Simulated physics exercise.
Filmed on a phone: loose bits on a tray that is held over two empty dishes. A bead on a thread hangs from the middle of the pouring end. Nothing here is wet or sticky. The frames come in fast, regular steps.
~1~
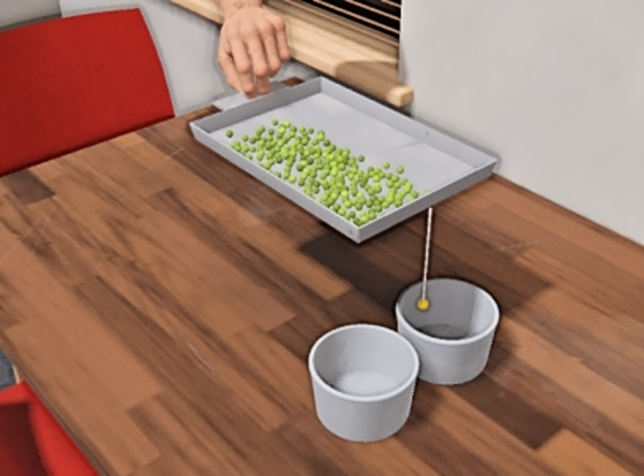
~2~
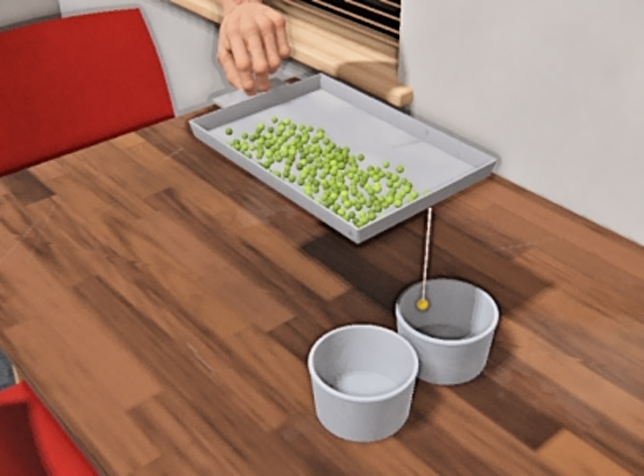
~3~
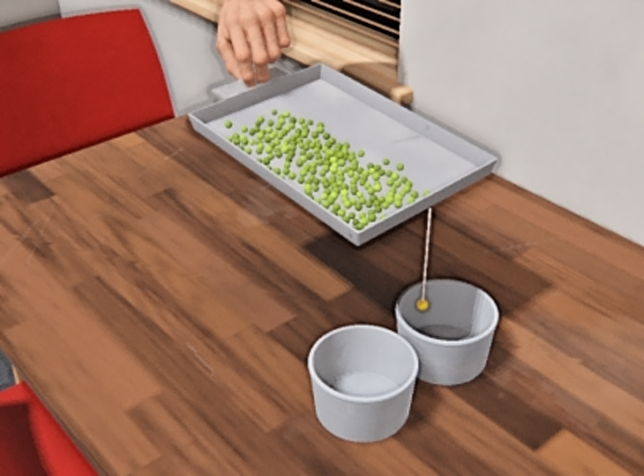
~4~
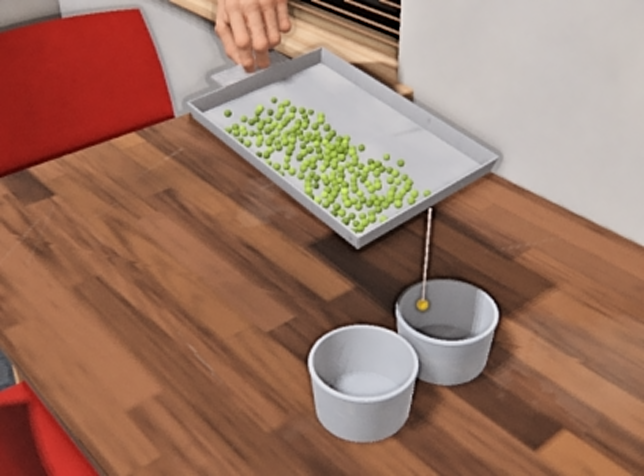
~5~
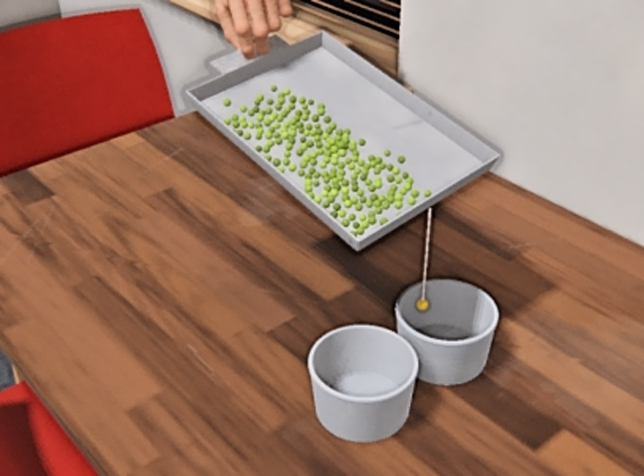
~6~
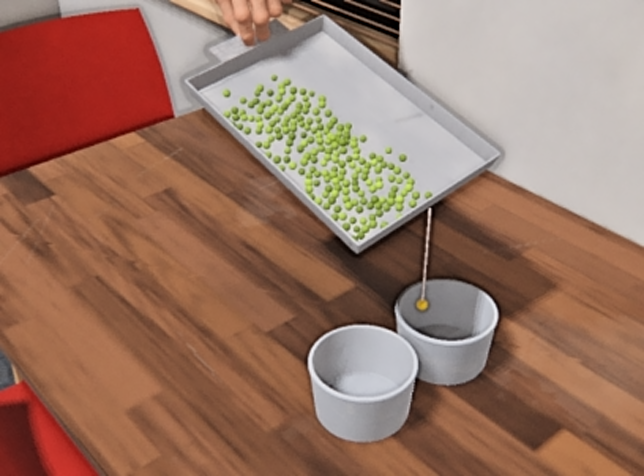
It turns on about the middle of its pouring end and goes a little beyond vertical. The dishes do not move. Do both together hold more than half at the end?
In the dishes lies over half of it.
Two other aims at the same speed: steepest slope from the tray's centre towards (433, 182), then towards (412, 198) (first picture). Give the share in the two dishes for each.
The first gives 40 %, the second 30 %.
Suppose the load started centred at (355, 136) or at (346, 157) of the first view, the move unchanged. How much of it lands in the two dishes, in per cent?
In turn 90 and 90 in a hundred.
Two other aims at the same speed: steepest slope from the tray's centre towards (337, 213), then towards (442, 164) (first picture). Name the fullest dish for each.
At the first place the left dish, at the second the right-hand dish.
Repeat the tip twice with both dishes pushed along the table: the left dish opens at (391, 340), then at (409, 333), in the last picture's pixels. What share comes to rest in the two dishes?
Near 70 % and 40 %.
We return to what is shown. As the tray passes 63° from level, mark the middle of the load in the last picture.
Around (349, 191).
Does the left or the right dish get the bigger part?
It is the left-hand dish.
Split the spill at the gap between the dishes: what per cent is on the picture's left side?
About 10 per cent.
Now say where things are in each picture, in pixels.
Corners of the pouring end near (359, 225) and (491, 160), level; middle of the load near (328, 168), dried peas; left dish near (400, 408); right dish near (482, 352); bead on its thread near (423, 304), in the first frame.
Corners of the pouring end near (358, 226) and (491, 159), level; middle of the load near (327, 167), in the second frame.
Corners of the pouring end near (359, 229) and (492, 158), tipped barely, lowest at the left corner; middle of the load near (327, 164), in the third frame.
Corners of the pouring end near (359, 233) and (493, 156), tipped a little, lowest at the left corner; middle of the load near (328, 159), in the fourth frame.
Corners of the pouring end near (359, 237) and (494, 155), tipped a little, lowest at the left corner; middle of the load near (328, 154), in the fifth frame.
Corners of the pouring end near (359, 240) and (495, 153), tipped clearly, lowest at the left corner; middle of the load near (329, 151); left dish near (399, 408); right dish near (481, 353), in the sixth frame.
Shortly afterwards, tray tipped steeply; all but a few on the tray; only a few in the air.
Next, tray tipped past a quarter turn; near a third on the tray; near a quarter in the left dish; only a few outside both; near half in the air.
Some moments later, tray tipped past a quarter turn; all but a few in the left dish; a little outside both.
In the end, tray tipped past a quarter turn; all but a few in the left dish; none at all in the right dish; a little outside both.
